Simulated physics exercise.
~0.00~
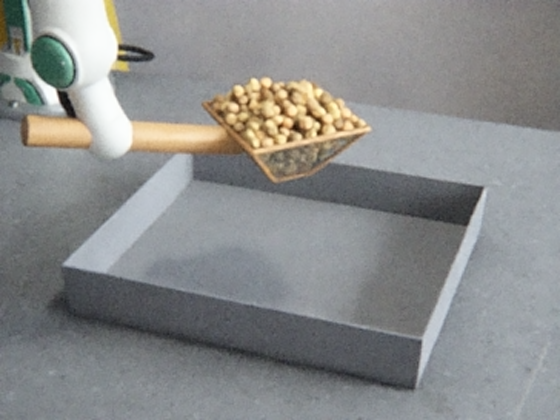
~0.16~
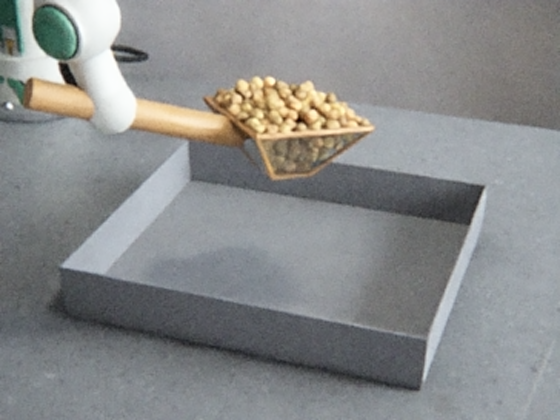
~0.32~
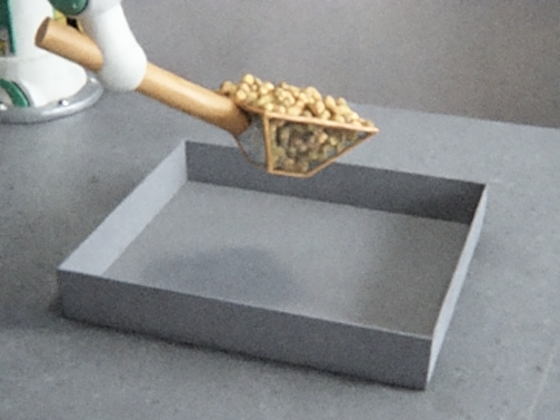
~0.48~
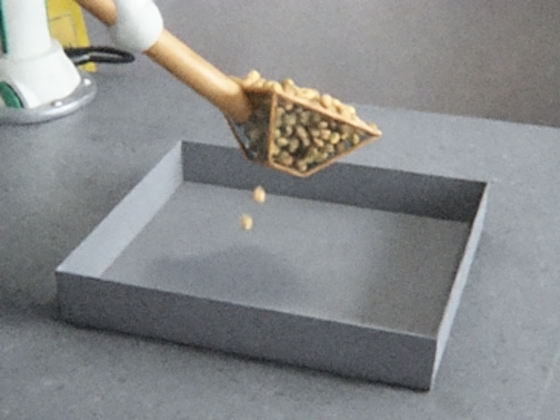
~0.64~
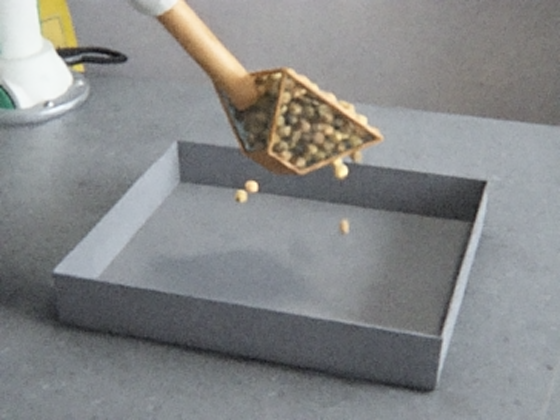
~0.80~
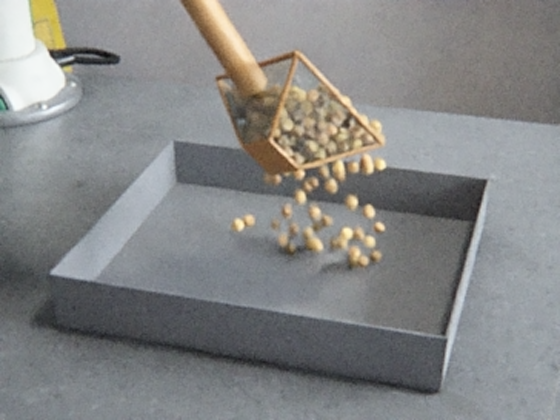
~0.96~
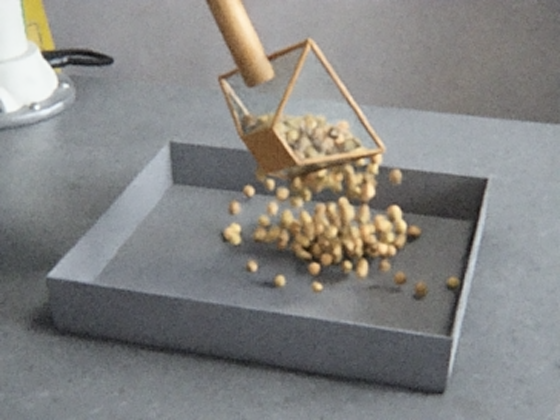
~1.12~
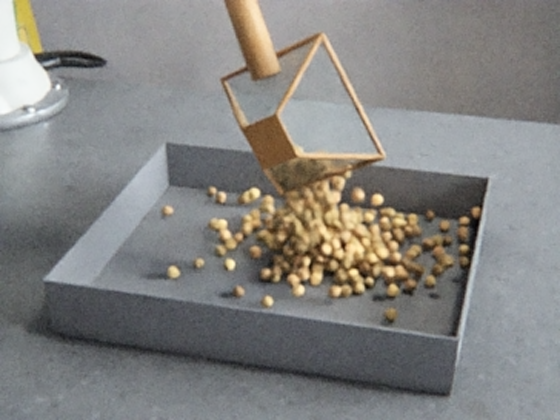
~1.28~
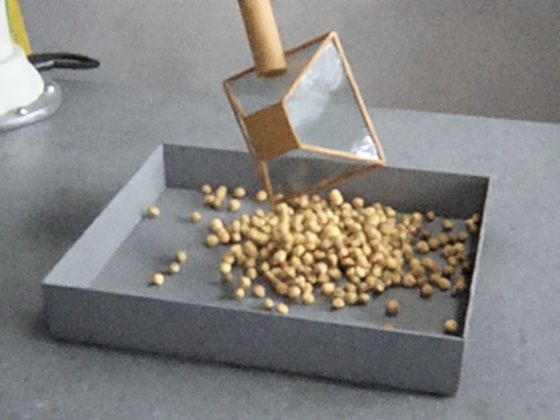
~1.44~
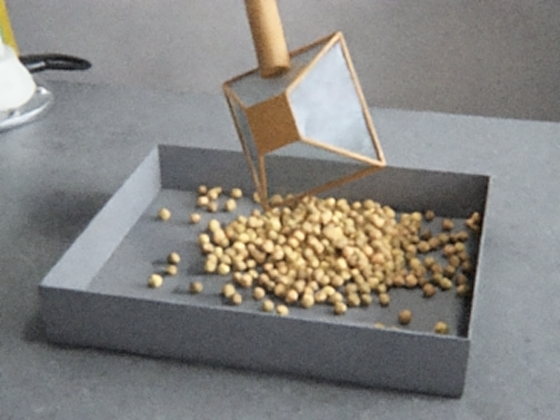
On a grey tabletop, a robotic arm tilts a wooden-handled, clear-sided scoop of dried chickpeas over a shallow grey tray; a few drop first, then the rest pour out in a rush, scattering into a low heap as the emptied scoop stays tipped above.
